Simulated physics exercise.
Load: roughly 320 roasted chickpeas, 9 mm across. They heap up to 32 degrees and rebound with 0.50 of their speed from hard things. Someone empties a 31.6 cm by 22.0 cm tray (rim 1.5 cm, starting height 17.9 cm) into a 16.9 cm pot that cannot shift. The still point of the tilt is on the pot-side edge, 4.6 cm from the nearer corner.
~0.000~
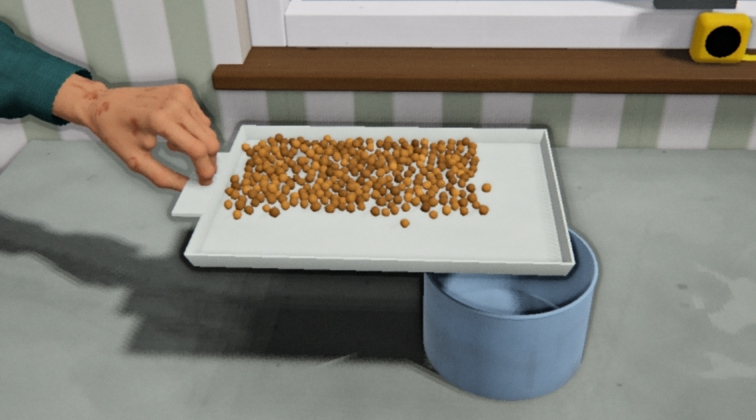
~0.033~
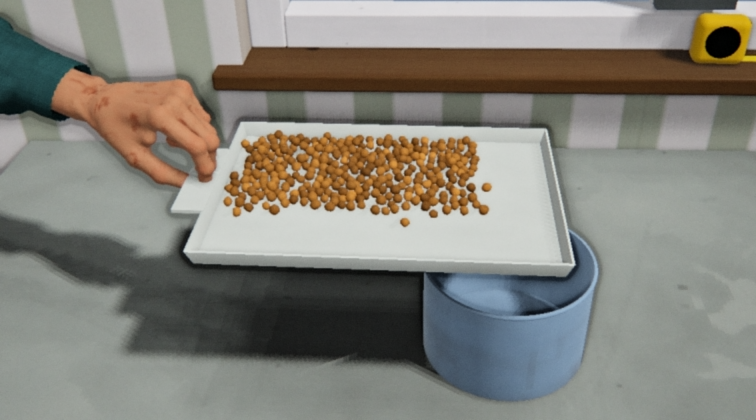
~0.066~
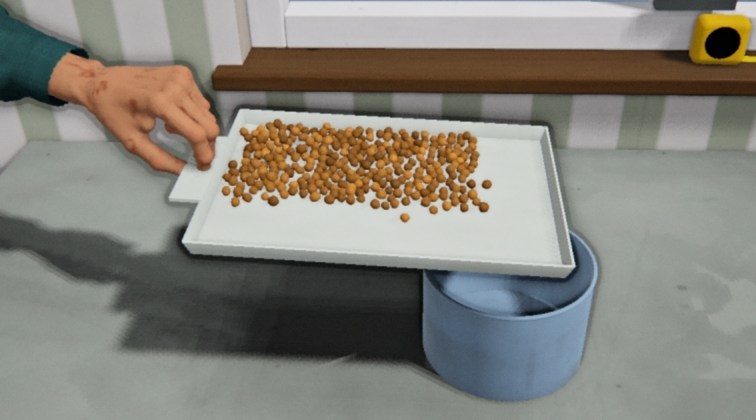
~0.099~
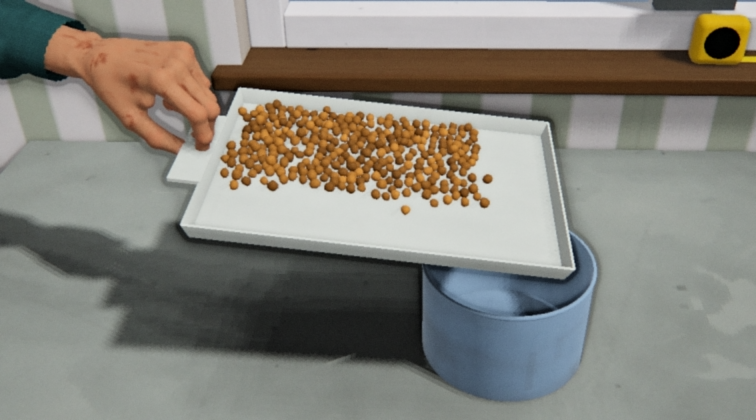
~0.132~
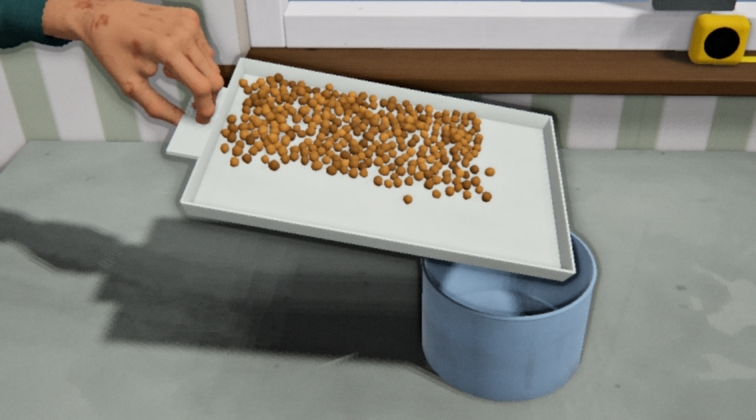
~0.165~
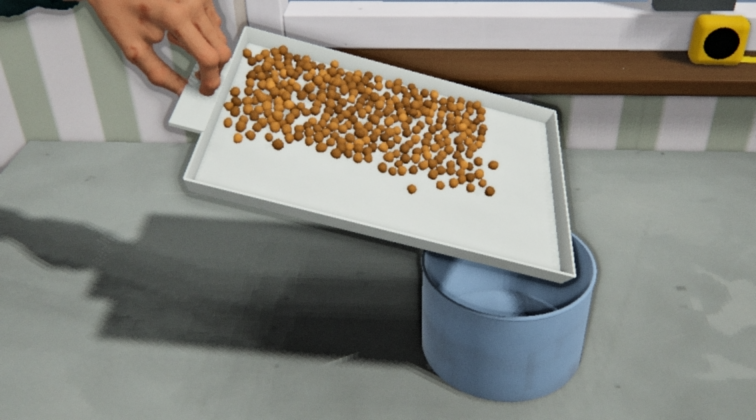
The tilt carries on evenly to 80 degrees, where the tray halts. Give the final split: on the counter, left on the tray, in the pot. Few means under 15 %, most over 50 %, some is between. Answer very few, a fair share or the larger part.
Counter the larger part, tray very few, pot very few.
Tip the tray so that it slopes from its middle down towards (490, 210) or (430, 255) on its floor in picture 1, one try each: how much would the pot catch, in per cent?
About 5 and 0 per cent.
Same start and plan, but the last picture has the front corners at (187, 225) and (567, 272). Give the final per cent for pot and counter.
Pot 0, counter 95.
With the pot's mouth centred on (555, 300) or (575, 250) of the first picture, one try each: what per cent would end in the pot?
Some 40 and 5 per cent.
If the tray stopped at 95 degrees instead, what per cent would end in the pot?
Then about 0 per cent.
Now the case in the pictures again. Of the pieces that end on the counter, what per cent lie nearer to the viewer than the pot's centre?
Some 100 per cent.
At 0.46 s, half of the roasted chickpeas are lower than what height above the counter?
Some 30 cm.
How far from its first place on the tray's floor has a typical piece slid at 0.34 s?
Roughly 1 cm.
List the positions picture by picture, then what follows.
The first picture shows tray tilt 0 degrees, front corners at (192, 251) and (568, 260); middle of the pieces at (355, 172); pot at (509, 259).
The second picture shows tray tilt 1 degrees, front corners at (191, 248) and (568, 261); middle of the pieces at (355, 170).
The third picture shows tray tilt 3 degrees, front corners at (190, 238) and (568, 263), lowest corner right front; middle of the pieces at (354, 163).
The fourth picture shows tray tilt 7 degrees, front corners at (188, 222) and (568, 265), lowest corner right front; middle of the pieces at (355, 150).
The fifth picture shows tray tilt 13 degrees, front corners at (188, 199) and (569, 268), lowest corner right front; middle of the pieces at (357, 132).
The sixth picture shows tray tilt 19 degrees, front corners at (191, 176) and (569, 271), lowest corner right front; middle of the pieces at (362, 114); pot at (508, 261). Its pace works out near 180 degrees a second.
After 0.34 s, tilt 51 degrees; the tray holds 100 %, the pot 0 %.
Then, at 0.46 s, tilt 72 degrees; the tray holds 100 %, the pot 0 %.
Then, at 0.71 s, tilt 80 degrees; the tray holds 5 %, the pot 0 %.
At rest (1.5 s), counter 100 %, tray 0 %, pot 0 %.
